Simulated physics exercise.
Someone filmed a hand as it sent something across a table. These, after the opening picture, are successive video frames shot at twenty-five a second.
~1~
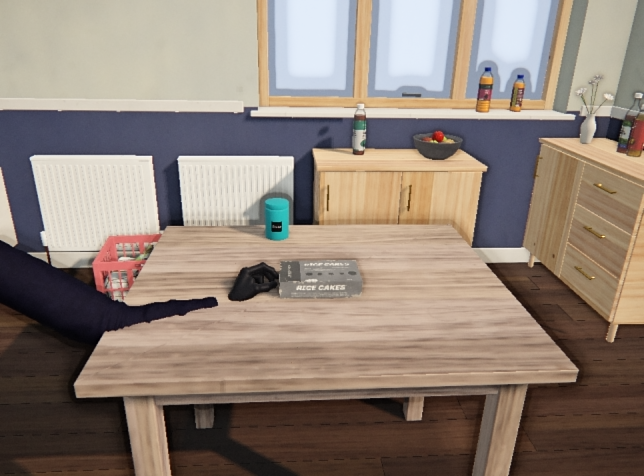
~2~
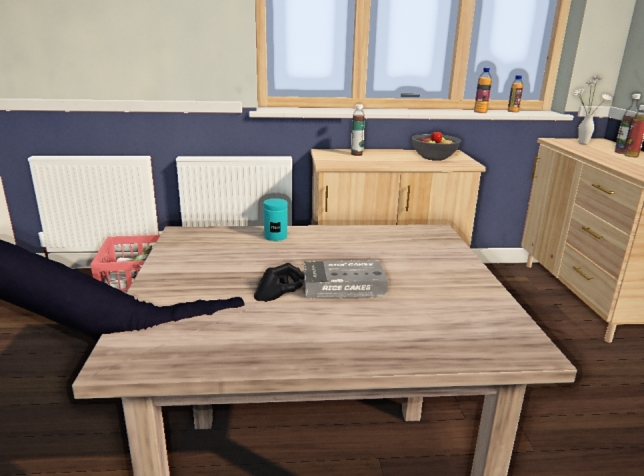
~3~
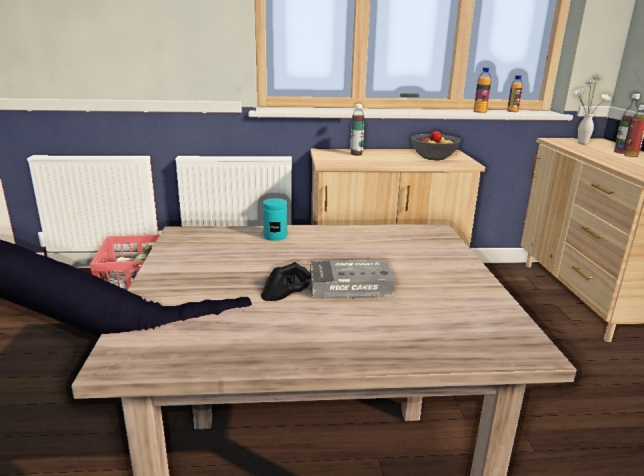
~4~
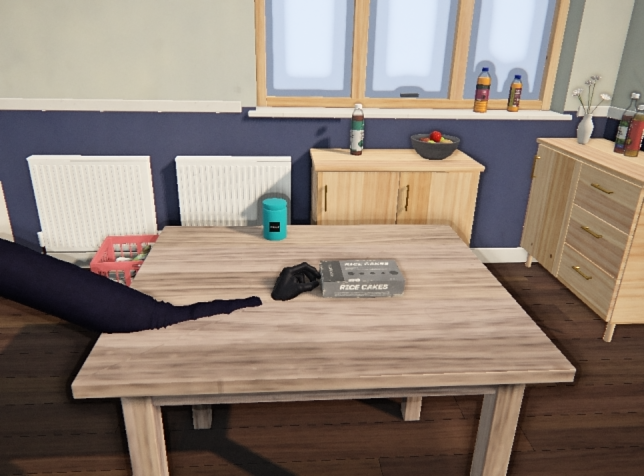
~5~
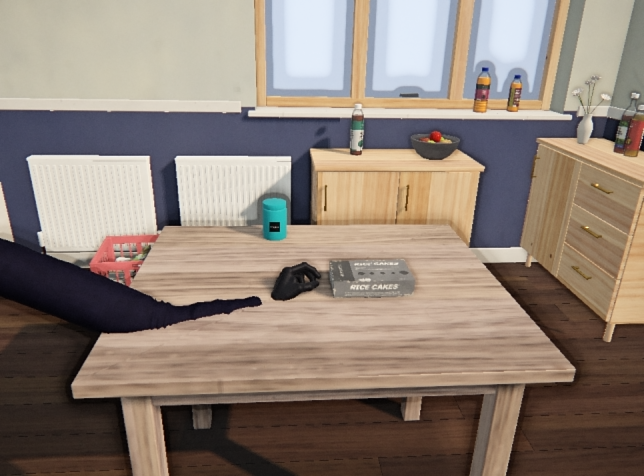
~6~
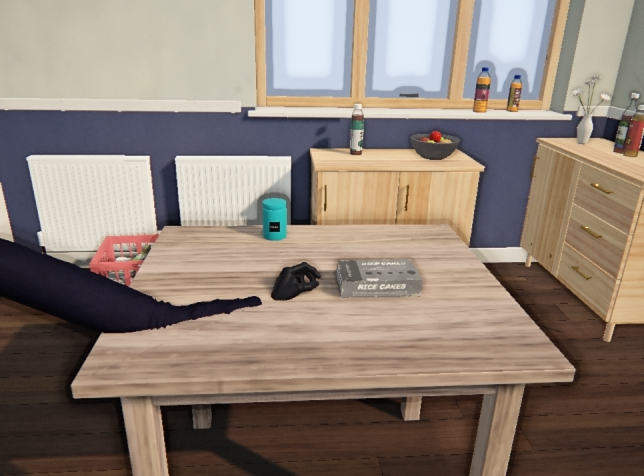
The video shows a dark-sleeved arm reaching over a wooden table as a grey packet beside its black hand slides to the right, then shifts slightly farther, leaving a small gap, while a teal container stays still.
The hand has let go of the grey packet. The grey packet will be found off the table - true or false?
False, it remains on the table.
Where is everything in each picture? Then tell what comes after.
Under the hand; grey packet (319, 279), in the first picture.
Under the hand; grey packet (344, 279), in the second picture.
Under the hand; grey packet (350, 279), in the third picture.
Grey packet (360, 278), in the fourth picture.
Grey packet (370, 278) shifted a little, in the fifth picture.
Grey packet (377, 278) shifted a little, in the sixth picture.
Then, 1.00 s on from there, grey packet shifted a little near (385, 278).
Then, 3.20 s on from there, grey packet resting near (385, 278).
In the end, moved from the start, grey packet. At the end, from the last picture's camera, grey packet near (385, 278).
